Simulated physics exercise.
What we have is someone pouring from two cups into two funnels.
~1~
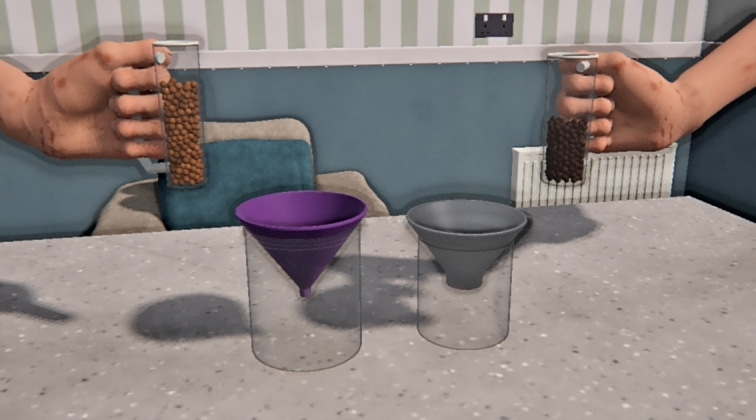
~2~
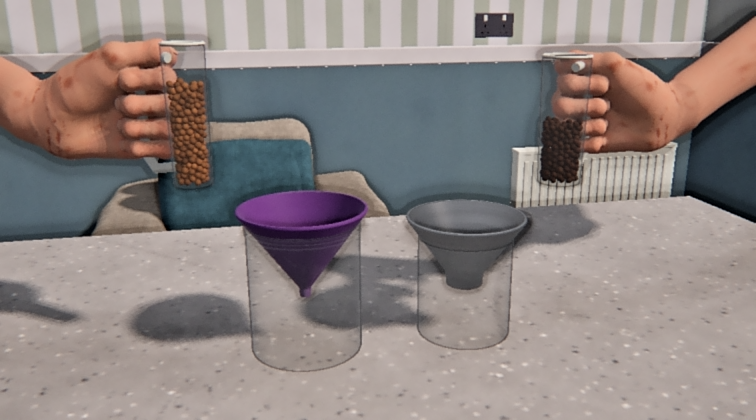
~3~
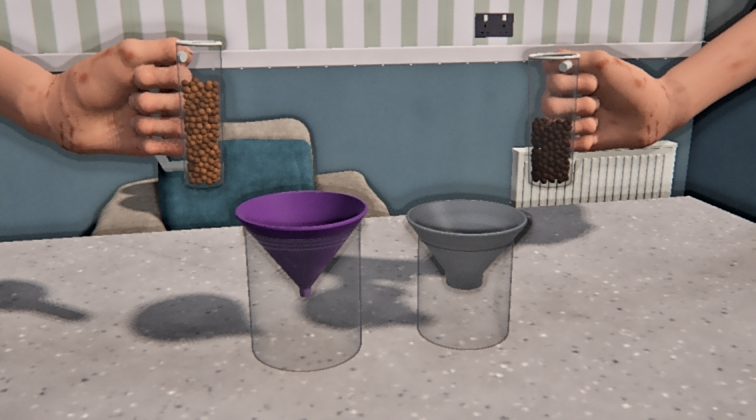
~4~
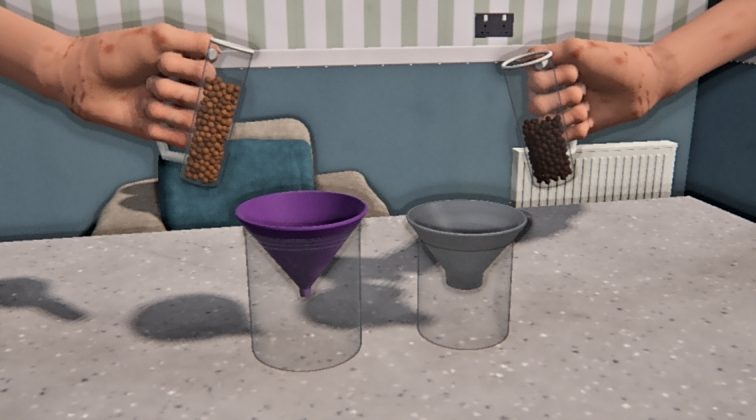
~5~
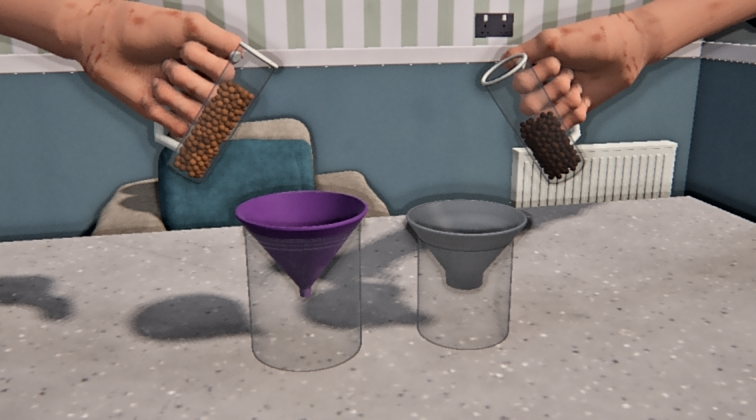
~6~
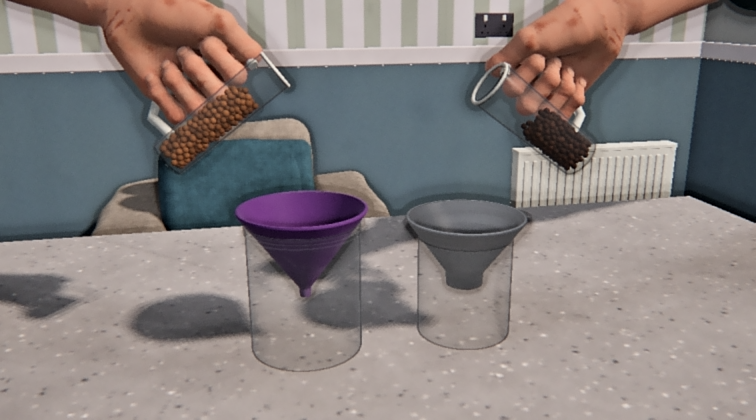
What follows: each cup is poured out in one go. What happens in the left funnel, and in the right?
The left funnel clogs and the right funnel empties into its jar.
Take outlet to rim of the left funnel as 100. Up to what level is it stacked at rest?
It comes to 70 per cent or so.
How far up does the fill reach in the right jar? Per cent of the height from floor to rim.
Roughly 15 in a hundred.
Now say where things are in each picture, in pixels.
The first picture shows left funnel at (302, 218), outlet at (305, 296), about one piece wide; left cup at (182, 116), holding cereal balls; right funnel at (466, 225), outlet at (464, 283), about 5 pieces wide; right cup at (568, 120), holding allspice berries.
The second picture shows left cup at (188, 116), upright; right cup at (563, 120), upright.
The third picture shows left cup at (202, 115), tipped 2°; right cup at (552, 121), tipped 2°.
The fourth picture shows left cup at (215, 115), tipped 17°; right cup at (541, 121), tipped 17°.
The fifth picture shows left cup at (221, 115), tipped 35°; right cup at (535, 121), tipped 35°.
The sixth picture shows left funnel at (302, 218), outlet at (305, 296); left cup at (221, 115), tipped 52°; right funnel at (466, 225), outlet at (464, 283); right cup at (535, 121), tipped 52°.
Then, 0.27 s past the last view, left, all still in the cup; right, all still in the cup.
Then, 0.55 s past the last view, left, all still in the cup; right, all still in the cup.
Then, 0.89 s past the last view, left, about two thirds still in the cup, about a third in or over the funnel; right, about two thirds still in the cup, about a quarter in or over the funnel, a stray few down in the jar.
Finally, left, all stuck in the funnel, none down in the jar; right, all down in the jar.
